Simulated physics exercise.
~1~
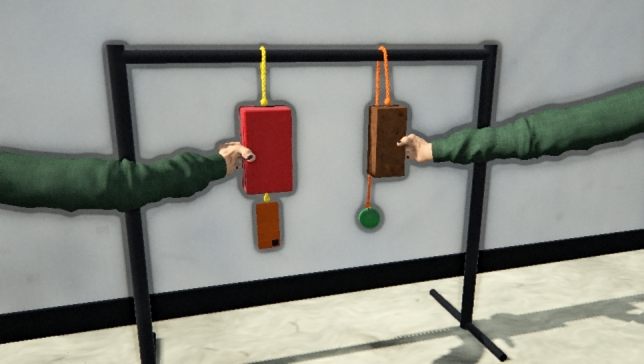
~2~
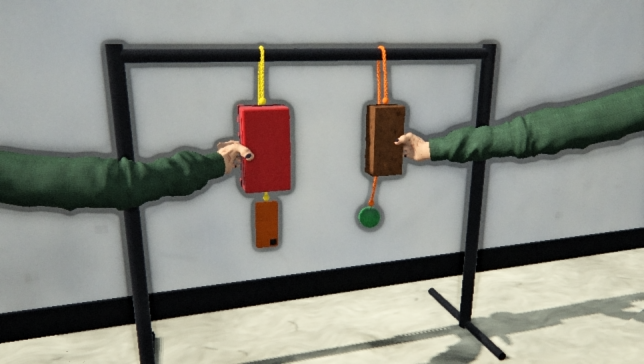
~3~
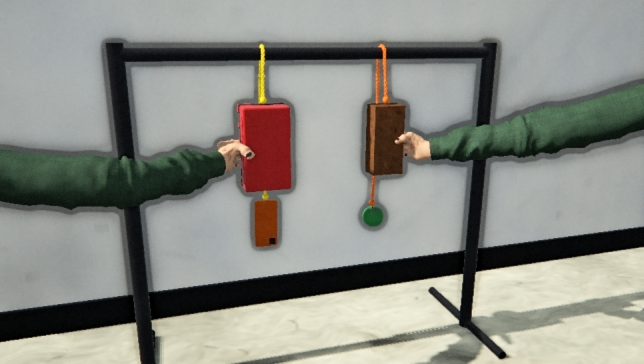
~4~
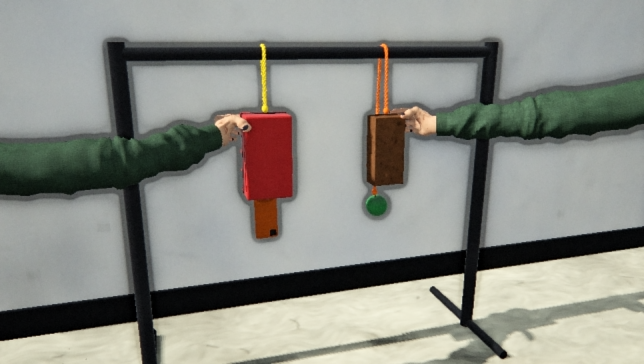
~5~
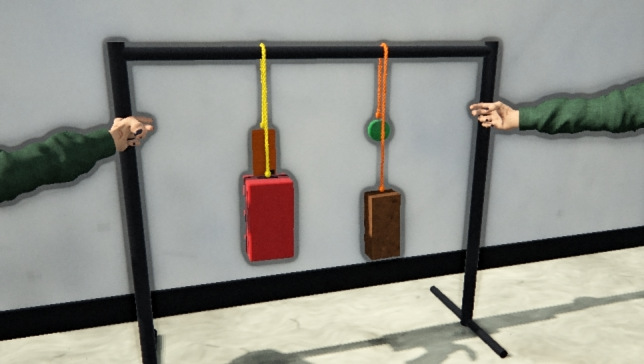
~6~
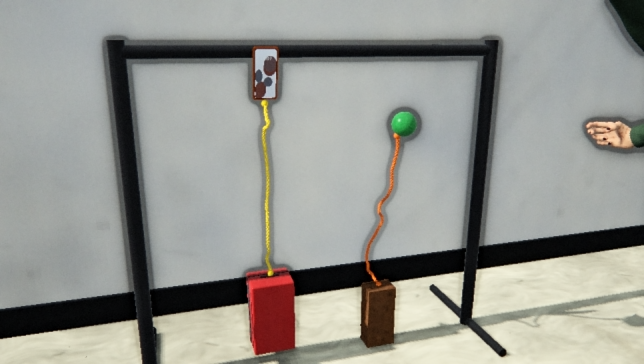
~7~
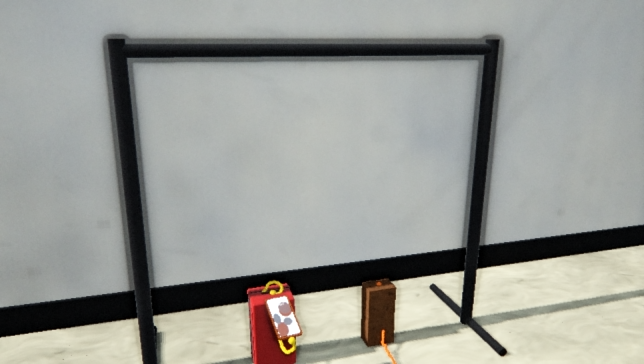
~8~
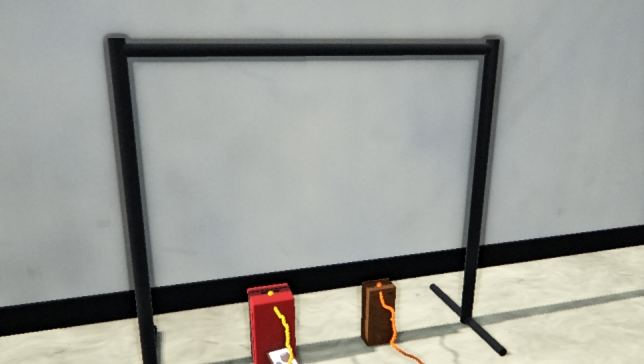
Two hands steadied a red case and a brown brick hanging from a black bar, then let go and drew back; both dropped to the floor, pulling up a phone and a green ball, whose ropes slipped off the bar and fell too.
